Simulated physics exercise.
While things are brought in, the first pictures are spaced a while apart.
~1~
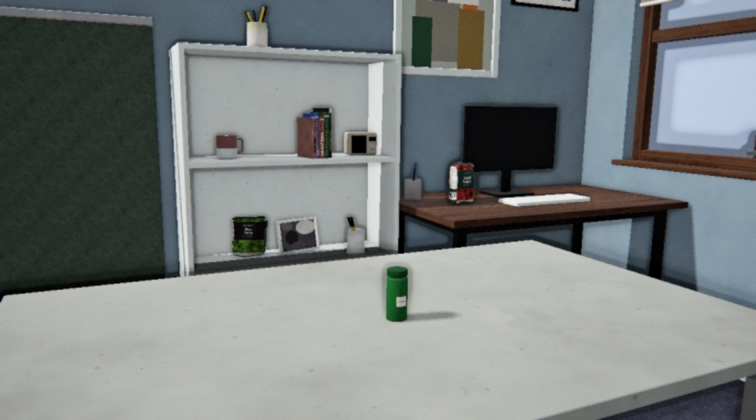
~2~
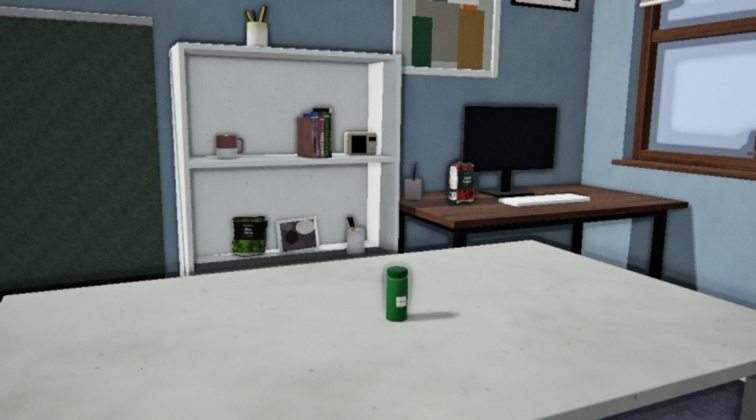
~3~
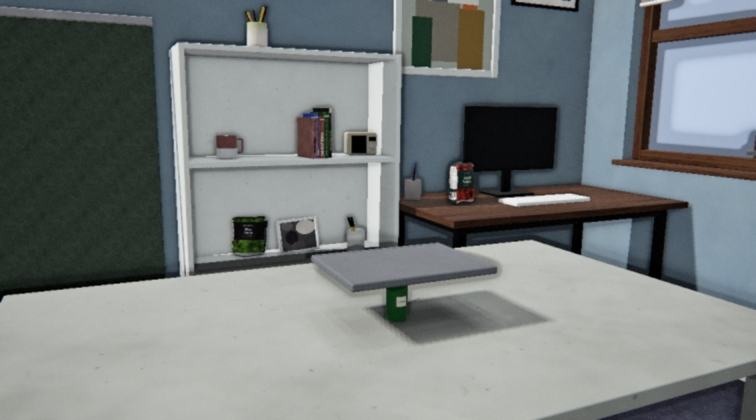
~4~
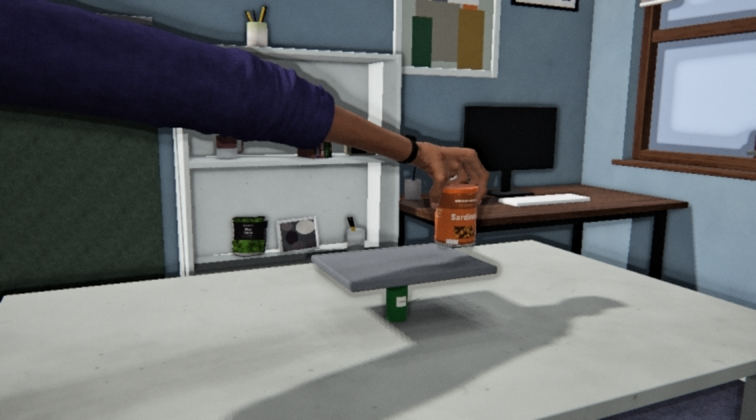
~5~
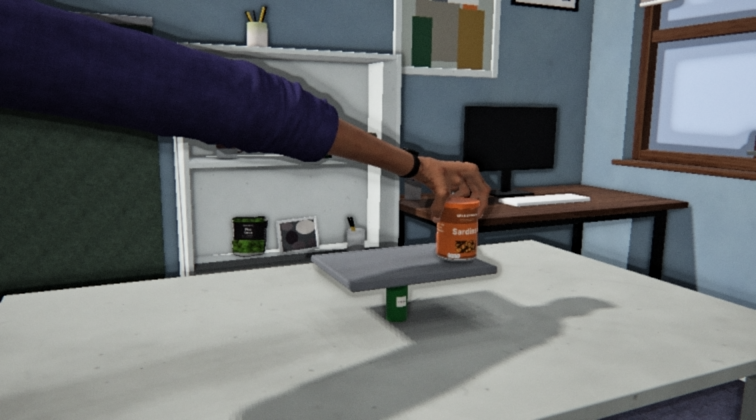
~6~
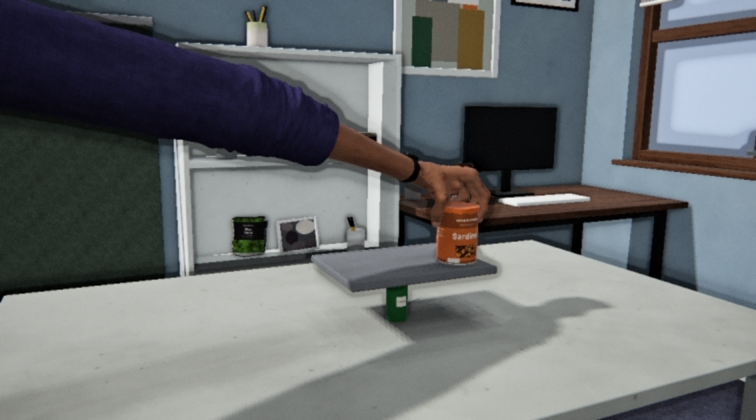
In the video, a green shaker stands on a pale table, then a flat gray board appears on top of it. A hand reaches in from the left and lowers an orange tin onto the board's right side, keeping hold of it.
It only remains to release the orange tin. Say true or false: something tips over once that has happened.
True - something tips over.
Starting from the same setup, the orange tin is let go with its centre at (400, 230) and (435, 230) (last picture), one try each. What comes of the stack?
Trial 1: Stable. Trial 2: Falls over.
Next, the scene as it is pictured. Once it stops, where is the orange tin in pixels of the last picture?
Roughly pixel (501, 291) in the last picture.
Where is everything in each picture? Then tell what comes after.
In the first frame, the last thing is not in view yet; green shaker (397, 294).
In the second frame, the last thing is not in view yet; green shaker (397, 294).
In the third frame, the last thing is not in view yet; green shaker (397, 294).
In the fourth frame, coming down; orange tin (456, 215); green shaker (397, 294).
In the fifth frame, coming down; orange tin (457, 229); green shaker (397, 294).
In the sixth frame, in place under the hand; orange tin (457, 233); green shaker (397, 294).
Then, 0.20 s on from there, orange tin now fallen; grey lid turned 35° from how it was put.
Then, 0.30 s on from there, grey lid turned 42° from how it was put; green shaker turned 4° from how it was put.
Then, 0.50 s on from there, grey lid turned 40° from how it was put.
In the end, fallen, orange tin; toppled in the stack, grey lid; green shaker unmoved. At the end, from the last picture's camera, orange tin near (501, 292). The stack loses its balance.
